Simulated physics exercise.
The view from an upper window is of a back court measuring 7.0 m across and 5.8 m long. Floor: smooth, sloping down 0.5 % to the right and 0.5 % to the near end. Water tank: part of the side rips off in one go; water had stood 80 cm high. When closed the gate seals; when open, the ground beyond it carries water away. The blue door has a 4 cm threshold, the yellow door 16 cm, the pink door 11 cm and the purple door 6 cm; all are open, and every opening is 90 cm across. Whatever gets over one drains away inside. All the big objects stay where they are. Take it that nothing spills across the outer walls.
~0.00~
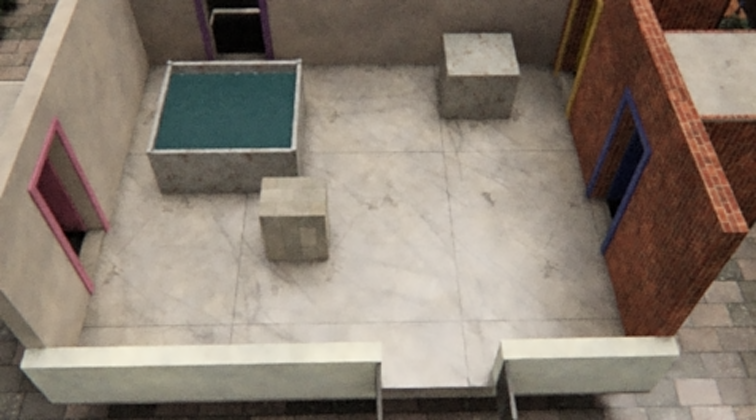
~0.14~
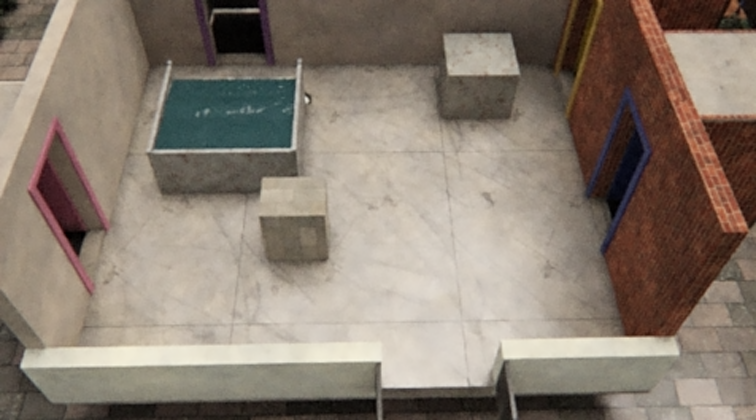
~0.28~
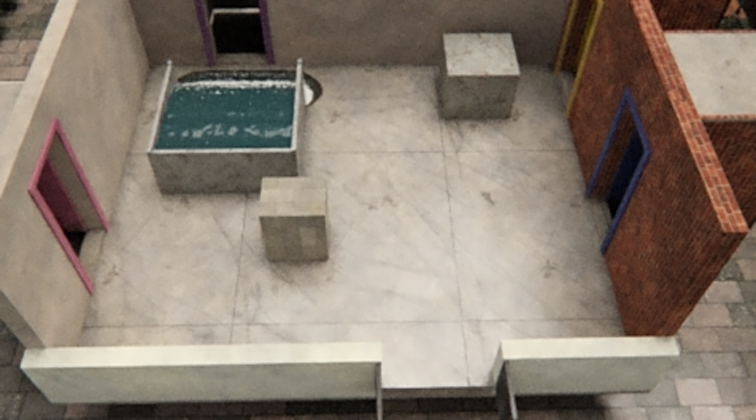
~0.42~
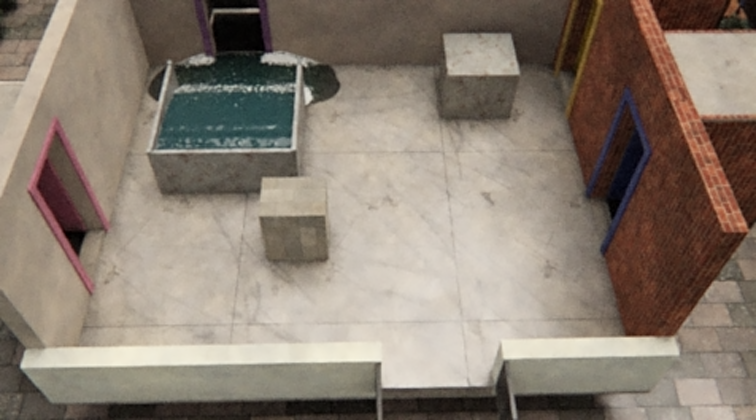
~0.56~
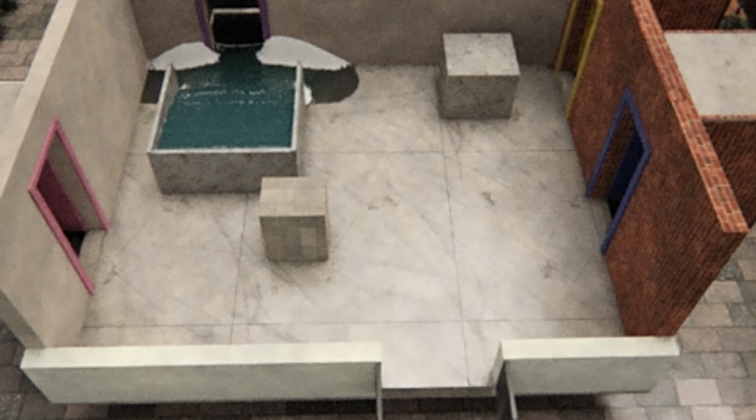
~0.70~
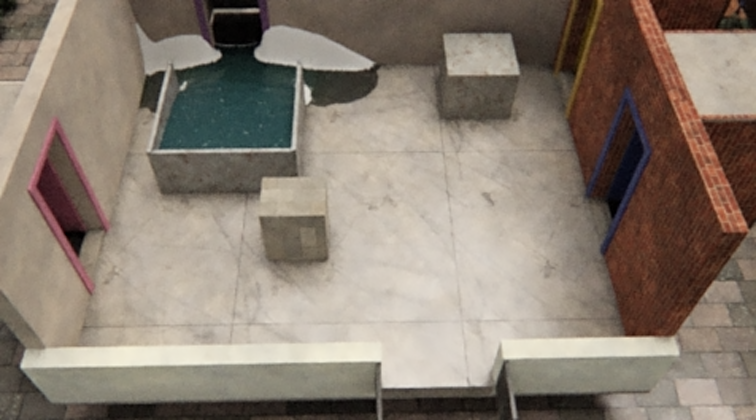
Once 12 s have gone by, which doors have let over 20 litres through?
Taking each door: The blue door has let over 20 litres through; the yellow door has not let over 20 litres through; the pink door has not let over 20 litres through; the purple door has let over 20 litres through.
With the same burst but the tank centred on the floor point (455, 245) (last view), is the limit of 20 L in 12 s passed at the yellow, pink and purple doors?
Then: Yellow above, pink under, purple past it.
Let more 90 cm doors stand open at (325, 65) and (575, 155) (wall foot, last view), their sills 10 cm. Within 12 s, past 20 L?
Order as listed: Surpassed and respected.
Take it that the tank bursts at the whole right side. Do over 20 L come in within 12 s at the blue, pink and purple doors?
At blue the amount is higher than the mark, at pink it is beneath the mark, and at purple it is beneath the mark.
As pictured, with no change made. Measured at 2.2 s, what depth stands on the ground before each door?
Blue 0 cm, yellow 6 cm, pink 2 cm, purple 31 cm.
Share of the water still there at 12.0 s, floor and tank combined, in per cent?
60 %.
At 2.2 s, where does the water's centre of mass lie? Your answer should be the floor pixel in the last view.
I'd say somewhere around (260, 114).
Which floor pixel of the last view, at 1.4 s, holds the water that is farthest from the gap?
Location: Approx. (492, 69) in the last view.
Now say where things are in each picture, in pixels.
In the first frame, the water tank at (229, 108) is whole and still, 80 cm deep.
In the second frame, water pours out on the water tank's far side and has run 1.1 m, to a hidden place; typically 10 cm deep outside, 80 cm at the water tank's back.
In the third frame, water pours out on the water tank's far side and has run 1.3 m, to a hidden place; typically 12 cm deep outside, 80 cm at the water tank's back.
In the fourth frame, the front is at a hidden place, 1.6 m from the gap on the water tank's far side; 2.8 m2 of floor is under water; 72 cm left at the back of the water tank.
In the fifth frame, the front is at (351, 66), 2.0 m from the gap on the water tank's far side; 3.3 m2 of floor is under water; 68 cm left at the back of the water tank.
In the sixth frame, the front is at (375, 65), 2.4 m from the gap on the water tank's far side; 3.4 m2 of floor is under water; 66 cm left at the back of the water tank.
After 1.4 s water covers 15 % of the floor and is deepest (48 cm) near (212, 71); blue door not reached, yellow door not reached, pink door not reached, purple door 48 cm at the sill, 420 L in.
After 2.2 s water covers 30 % of the floor and is deepest (36 cm) near (159, 71); blue door not reached, yellow door 6 cm at the sill, 0 L in, pink door 2 cm at the sill, 0 L in, purple door 31 cm at the sill, 682 L in.
After 3.5 s water covers 60 % of the floor and is deepest (26 cm) near (71, 375); blue door not reached, yellow door 11 cm at the sill, 1 L in, pink door 10 cm at the sill, 0 L in, purple door 18 cm at the sill, 832 L in.
After 7.0 s water covers 85 % of the floor and is deepest (14 cm) near (562, 366); blue door 2 cm at the sill, 2 L in, yellow door 6 cm at the sill, 1 L in, pink door 3 cm at the sill, 0 L in, purple door 10 cm at the sill, 896 L in.
After 12.0 s water covers 95 % of the floor and is deepest (8 cm) near (591, 207); blue door 7 cm at the sill, 38 L in, yellow door 4 cm at the sill, 1 L in, pink door 2 cm at the sill, 0 L in, purple door 5 cm at the sill, 914 L in.
